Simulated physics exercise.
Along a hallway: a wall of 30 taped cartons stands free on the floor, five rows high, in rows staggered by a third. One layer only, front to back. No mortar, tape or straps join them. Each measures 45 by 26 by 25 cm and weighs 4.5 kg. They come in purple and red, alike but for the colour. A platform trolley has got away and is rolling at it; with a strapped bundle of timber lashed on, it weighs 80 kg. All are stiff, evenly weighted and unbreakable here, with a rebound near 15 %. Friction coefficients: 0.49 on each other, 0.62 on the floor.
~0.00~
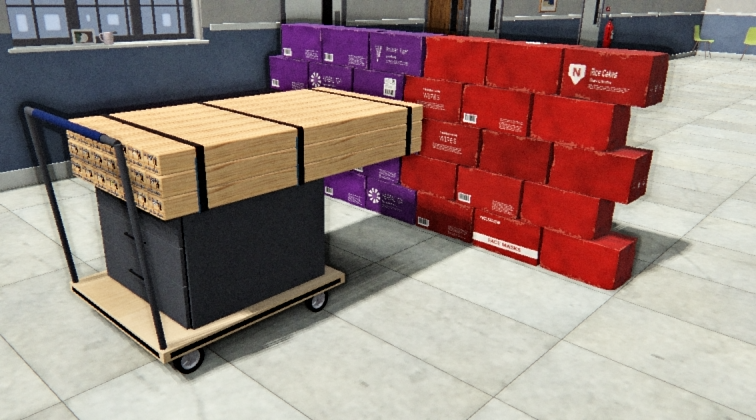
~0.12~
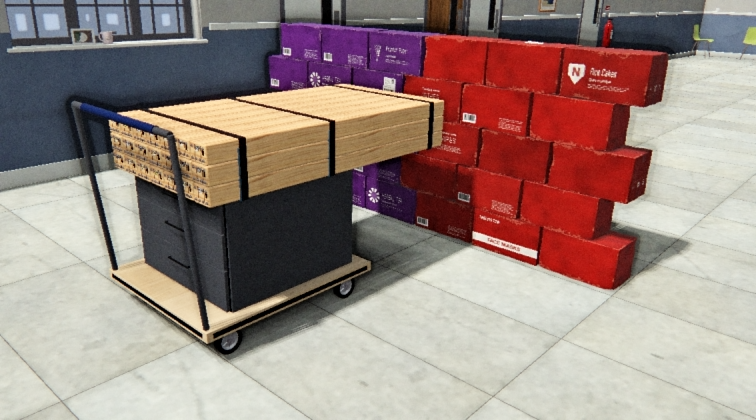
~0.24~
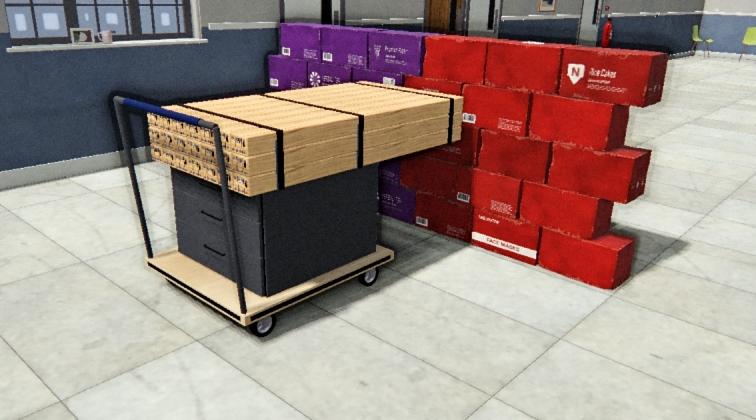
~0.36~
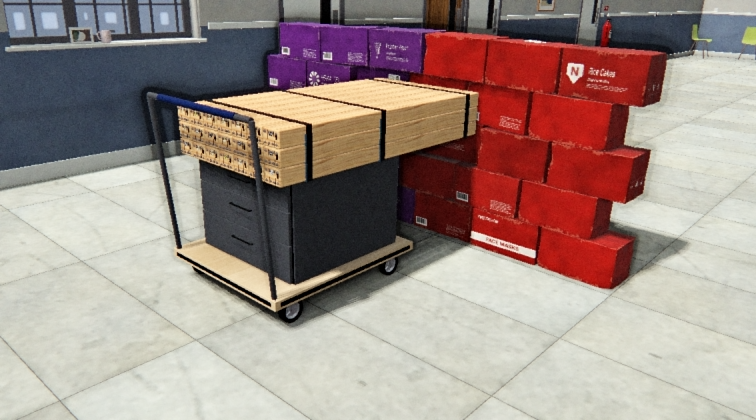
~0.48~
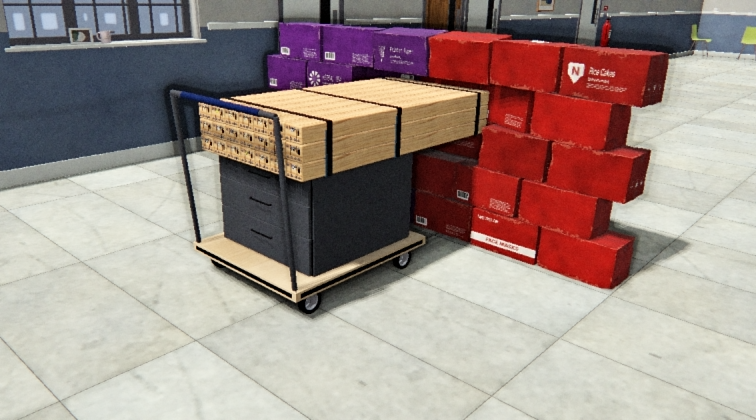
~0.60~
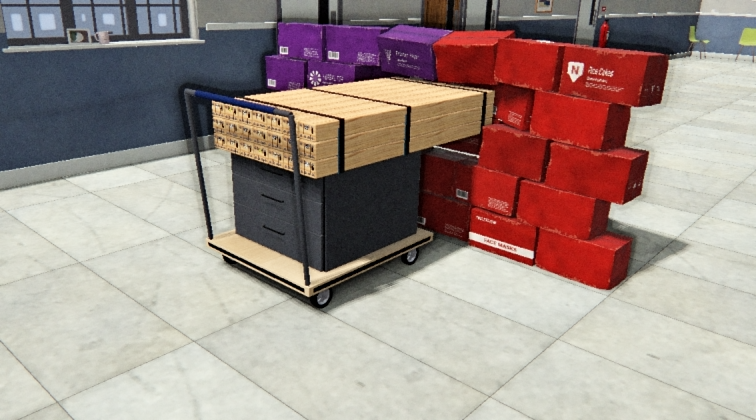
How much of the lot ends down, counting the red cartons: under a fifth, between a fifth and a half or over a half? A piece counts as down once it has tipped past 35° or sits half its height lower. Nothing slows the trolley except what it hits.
The part is between a fifth and a half.
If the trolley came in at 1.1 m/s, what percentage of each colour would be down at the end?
In that case red 30, purple 30 per cent.
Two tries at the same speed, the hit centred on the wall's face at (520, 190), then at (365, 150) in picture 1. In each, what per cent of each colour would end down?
Red 70 then 40, purple 10 then 70 per cent.
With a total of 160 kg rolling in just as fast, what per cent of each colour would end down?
In that case red 30, purple 30 per cent.
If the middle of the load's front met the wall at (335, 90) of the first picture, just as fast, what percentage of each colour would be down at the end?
Then red 10, purple 90 per cent.
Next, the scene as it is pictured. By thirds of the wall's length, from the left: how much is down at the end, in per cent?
Left 10, middle 60, right 20 per cent.
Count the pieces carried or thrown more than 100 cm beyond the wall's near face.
About 4.
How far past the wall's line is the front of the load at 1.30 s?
Some 65 cm beyond.
By 0.86 s, load 43 cm past the wall's line, still rolling; 2 of the 15 red cartons down (4 of 30 in all colours); top red carton tilted 19°; top purple carton tilted 18°.
By 1.30 s, load 64 cm past the wall's line, still rolling; 5 of the 15 red cartons down (9 of 30 in all colours); top red carton on its side; top purple carton on its side.
When it is over (3.0 s), load 66 cm past the wall's line, stopped; 5 of the 15 red cartons down (9 of 30 in all colours); top red carton on its side; top purple carton on its side. That is 33 per cent. In pixels of the last frame, middles, top red carton near (665, 212), top purple carton near (358, 166).
